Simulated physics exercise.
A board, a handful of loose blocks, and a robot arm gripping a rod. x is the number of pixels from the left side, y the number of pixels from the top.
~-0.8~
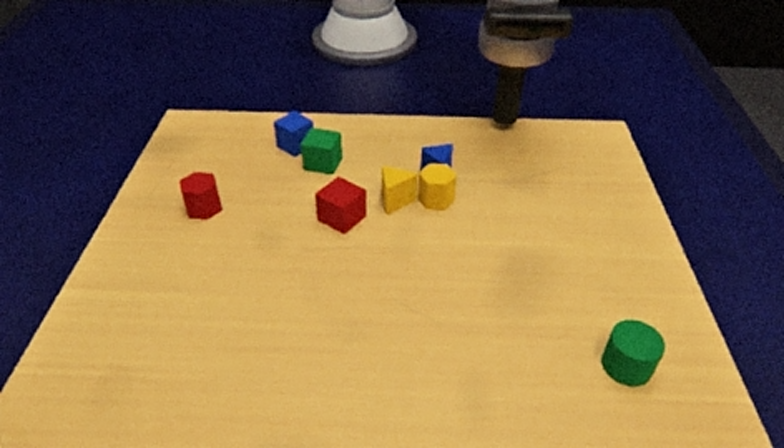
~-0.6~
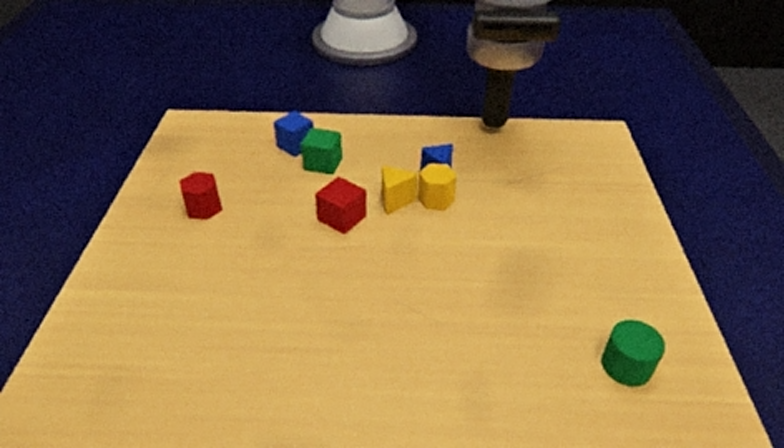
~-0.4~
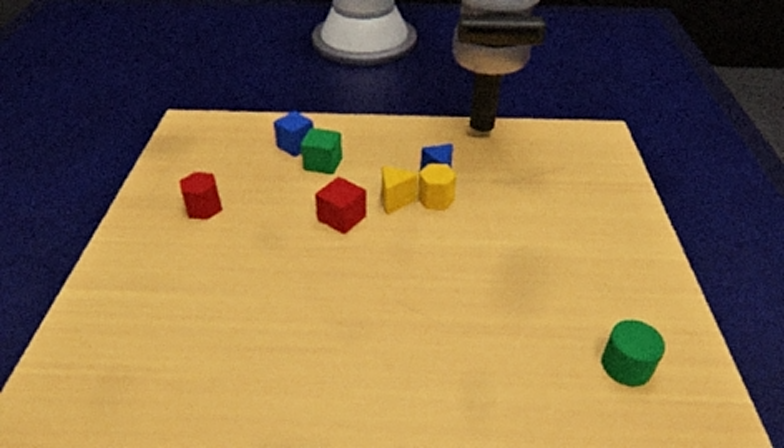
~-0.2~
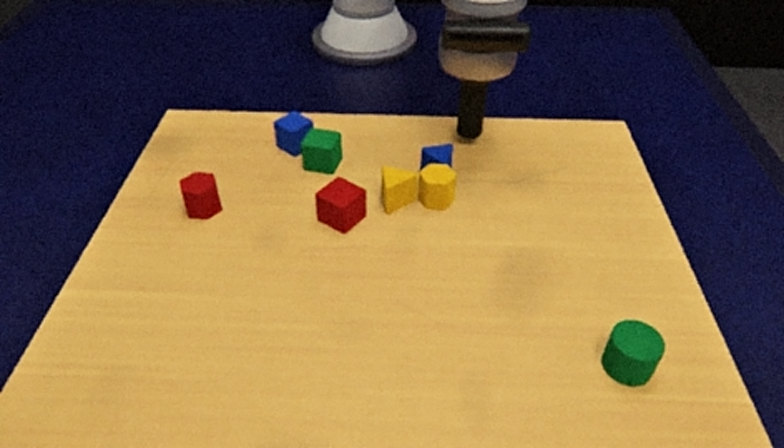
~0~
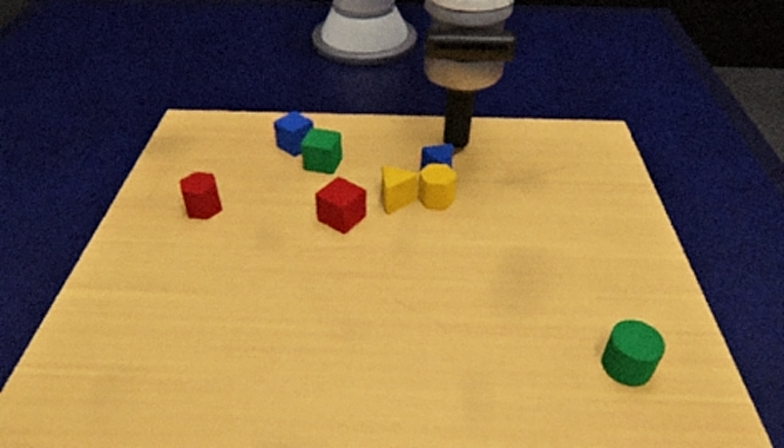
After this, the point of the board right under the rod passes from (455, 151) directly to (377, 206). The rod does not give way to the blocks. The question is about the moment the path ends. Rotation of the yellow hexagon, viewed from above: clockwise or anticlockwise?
Direction: Clockwise.
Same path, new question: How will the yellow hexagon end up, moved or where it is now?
It moves.
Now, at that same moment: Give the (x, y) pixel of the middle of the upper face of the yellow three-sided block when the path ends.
(380, 198)
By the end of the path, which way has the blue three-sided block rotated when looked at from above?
Its spin: Anticlockwise.
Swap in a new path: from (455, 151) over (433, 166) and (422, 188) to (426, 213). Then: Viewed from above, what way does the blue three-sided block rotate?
Seen from above, counterclockwise.
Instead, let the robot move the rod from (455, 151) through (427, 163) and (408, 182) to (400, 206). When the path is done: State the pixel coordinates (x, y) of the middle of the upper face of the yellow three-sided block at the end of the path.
The centre of its top face lies at (386, 194).
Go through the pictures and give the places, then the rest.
Rod tip at (505, 118); block tops, red square at (340, 191); yellow three-sided block at (396, 175); yellow hexagon at (438, 173); blue three-sided block at (439, 151), in the first frame.
Rod at (494, 121); blocks unchanged, in the second frame.
Rod at (482, 126); blocks unchanged, in the third frame.
Rod at (469, 132); blocks unchanged, in the fourth frame.
Rod at (456, 141); red square at (340, 191); yellow three-sided block at (396, 175); yellow hexagon at (438, 173); blue three-sided block at (439, 151), in the fifth frame.
The first path, step by step. One third of the way, rod at (432, 158); yellow hexagon at (438, 178), turned 15° clockwise; blue three-sided block at (438, 157).
Two thirds of the way, rod at (405, 177); yellow hexagon at (440, 180), turned 20° clockwise; blue three-sided block at (440, 162), turned 30° anticlockwise.
At the end, rod at (377, 196); red square in place; yellow three-sided block at (380, 198); yellow hexagon at (440, 180), turned 20° clockwise; blue three-sided block at (440, 162), turned 30° anticlockwise.
